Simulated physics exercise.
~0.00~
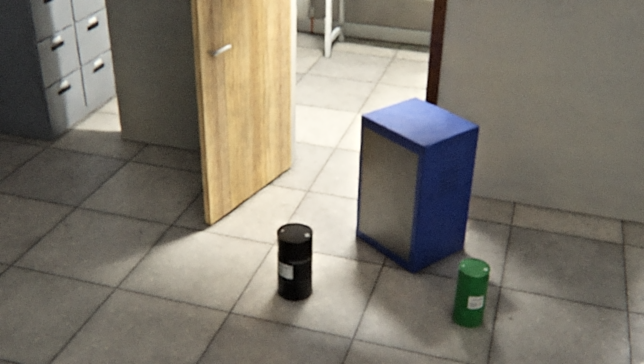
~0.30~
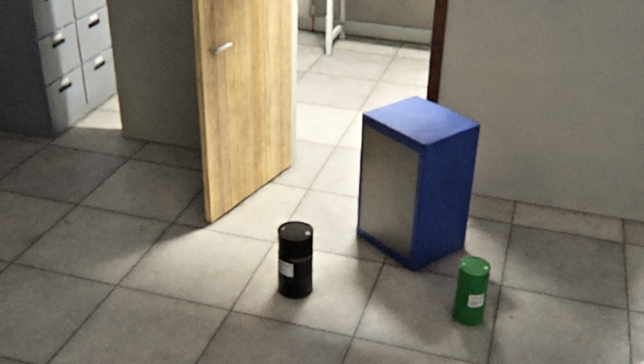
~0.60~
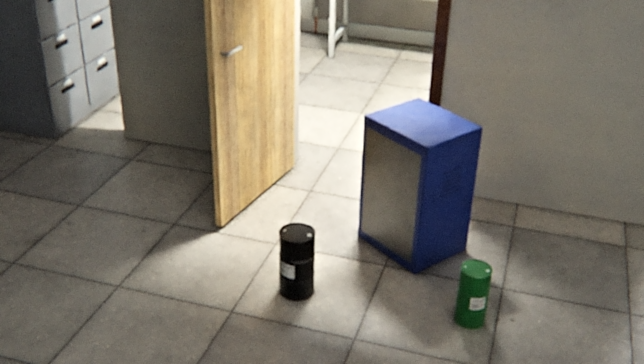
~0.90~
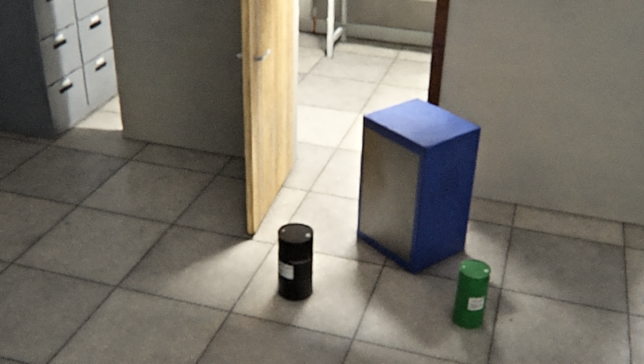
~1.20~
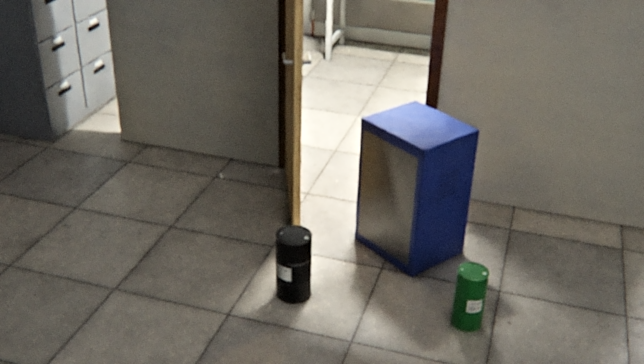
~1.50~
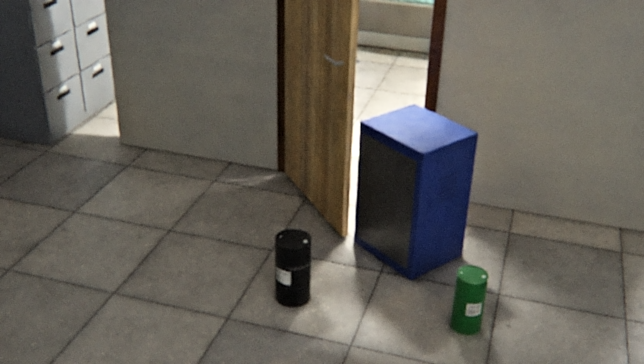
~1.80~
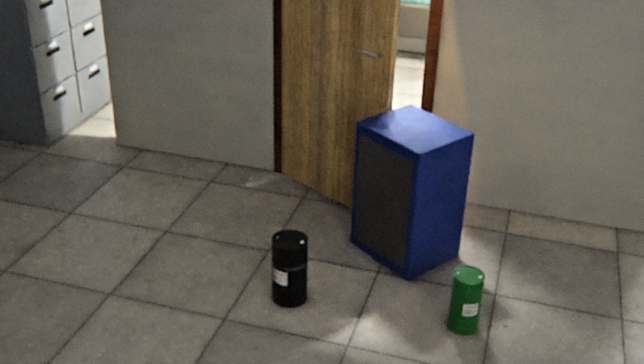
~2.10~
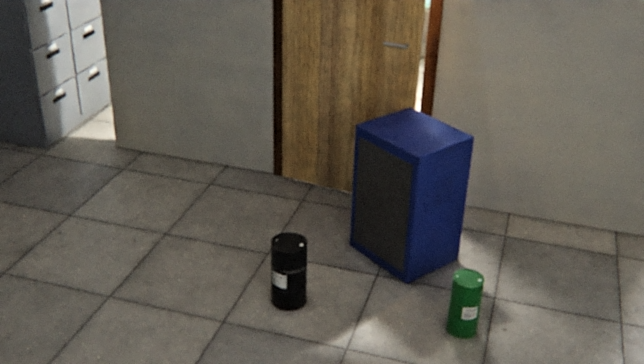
The clip shows a wooden door standing wide open in a tiled room, with a blue cabinet-like appliance, a black canister and a green canister on the floor. The door swings steadily towards its frame, passing behind the appliance, and ends nearly closed while the other objects stay put.
